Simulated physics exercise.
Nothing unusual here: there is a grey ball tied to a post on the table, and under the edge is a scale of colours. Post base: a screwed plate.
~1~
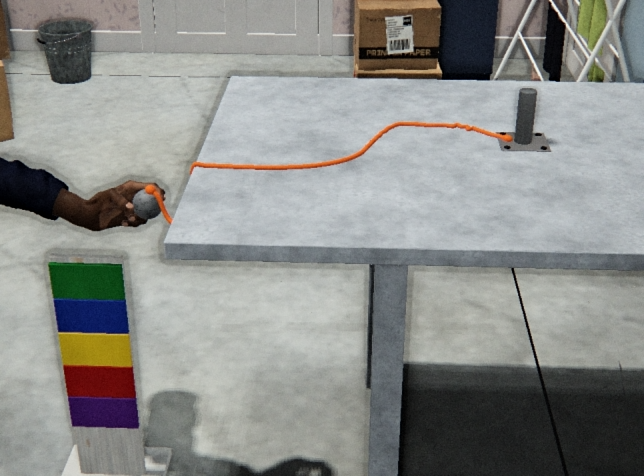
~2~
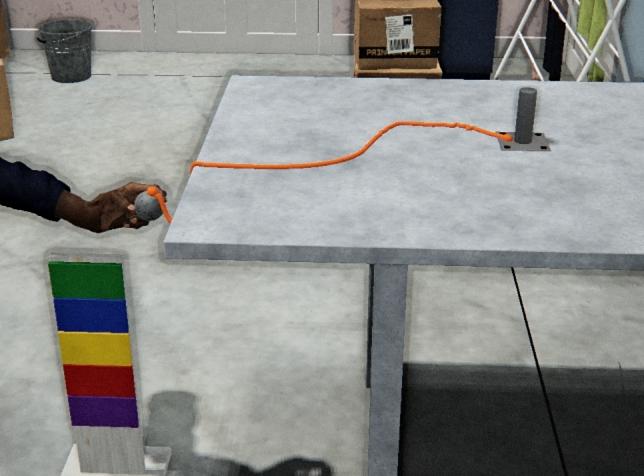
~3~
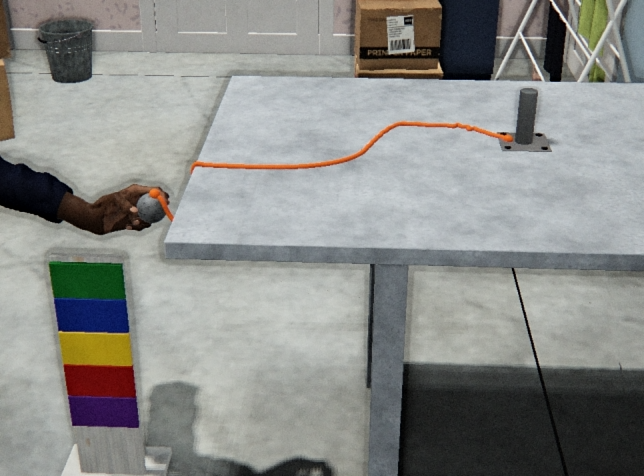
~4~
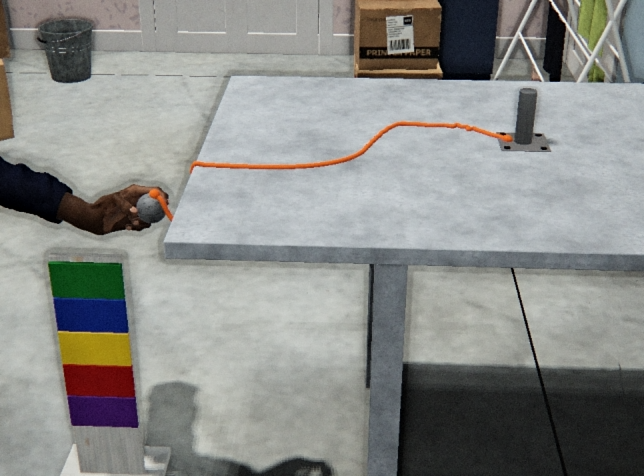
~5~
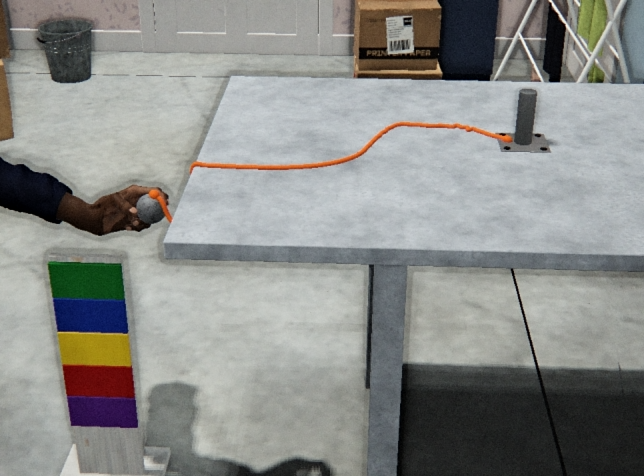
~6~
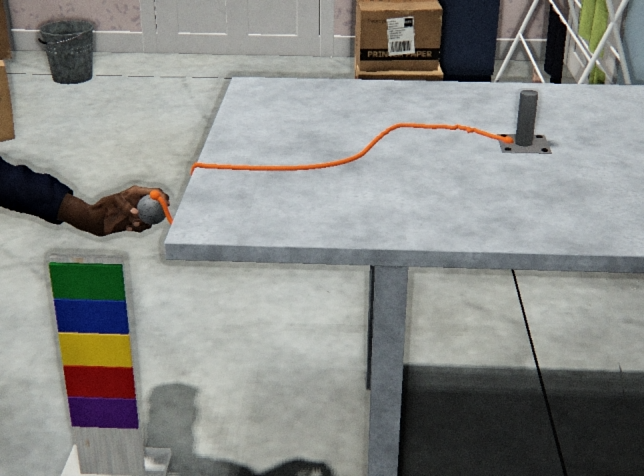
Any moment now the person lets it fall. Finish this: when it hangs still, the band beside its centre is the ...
When it hangs still, the band beside its centre is the yellow one.
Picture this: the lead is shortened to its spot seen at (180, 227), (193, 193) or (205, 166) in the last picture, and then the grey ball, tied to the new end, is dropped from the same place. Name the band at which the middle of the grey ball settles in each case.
Per try - 1: Blue; 2: Green; 3: Above them all.
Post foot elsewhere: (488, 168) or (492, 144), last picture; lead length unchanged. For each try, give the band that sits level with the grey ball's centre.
First case: Red. Second case: Red.
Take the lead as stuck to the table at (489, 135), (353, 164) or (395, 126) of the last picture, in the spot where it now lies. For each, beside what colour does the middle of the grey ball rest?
Yellow, then green, then blue.
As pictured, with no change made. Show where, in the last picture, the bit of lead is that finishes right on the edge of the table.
Near pixel (292, 169).
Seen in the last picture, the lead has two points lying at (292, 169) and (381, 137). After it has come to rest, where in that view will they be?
Final spots: (209, 139), then (335, 139).
Soon after, ball near (241, 325); level with yellow.
After that, ball near (204, 324); level with yellow.
In the end, ball near (216, 327); level with yellow. Its middle rests at the yellow band.
